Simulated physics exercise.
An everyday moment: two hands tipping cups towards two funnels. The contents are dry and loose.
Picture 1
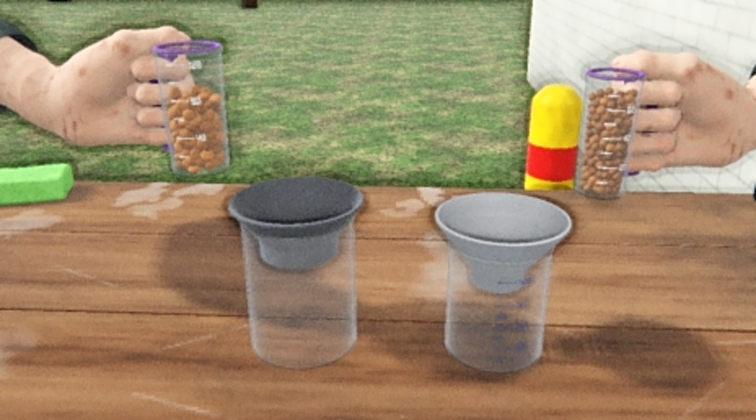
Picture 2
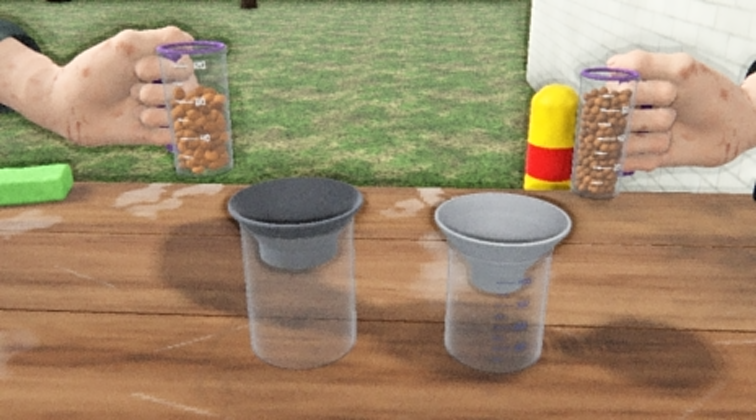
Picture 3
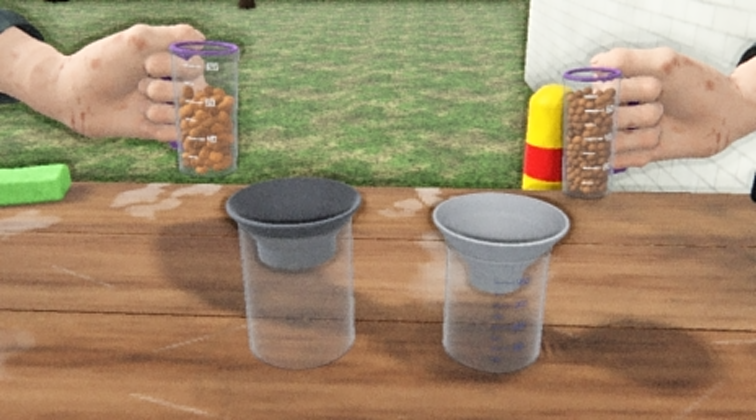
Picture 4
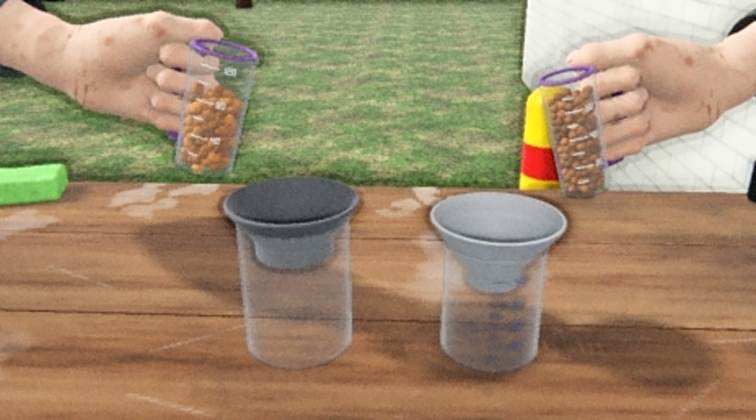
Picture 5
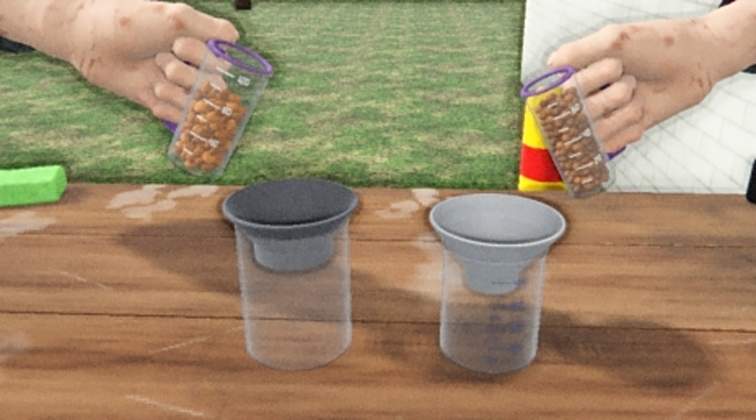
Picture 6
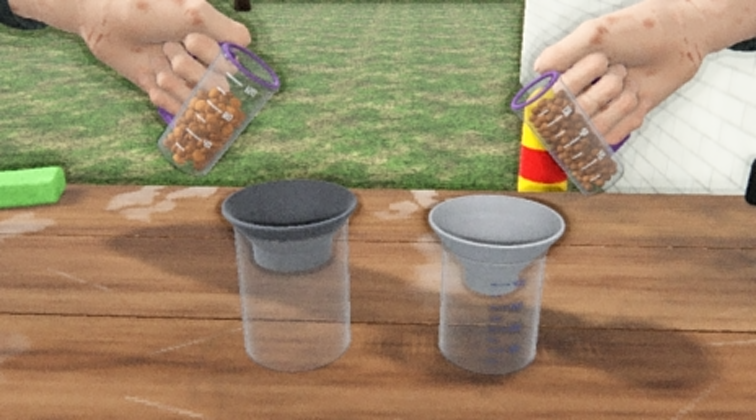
Two hands held clear, purple-rimmed cups of small brown pieces above a wooden table, then moved them slightly inward and steadily tilted them toward each other, above two gray funnels set in clear containers.
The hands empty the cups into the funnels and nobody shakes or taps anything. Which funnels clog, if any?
The left funnel lets everything through; the right one lets everything through.
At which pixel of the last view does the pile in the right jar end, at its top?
Close to (511, 328).
Then, 0.44 s past the last view, left, all still in the cup; right, all still in the cup.
Then, 0.82 s past the last view, left, all still in the cup; right, most still in the cup, a small part in or over the funnel, a stray few down in the jar.
Then, 1.15 s past the last view, left, about half still in the cup, about a quarter in or over the funnel, about a third down in the jar; right, about a quarter still in the cup, about a third in or over the funnel, about half down in the jar.
Finally, left, all down in the jar; right, all down in the jar.
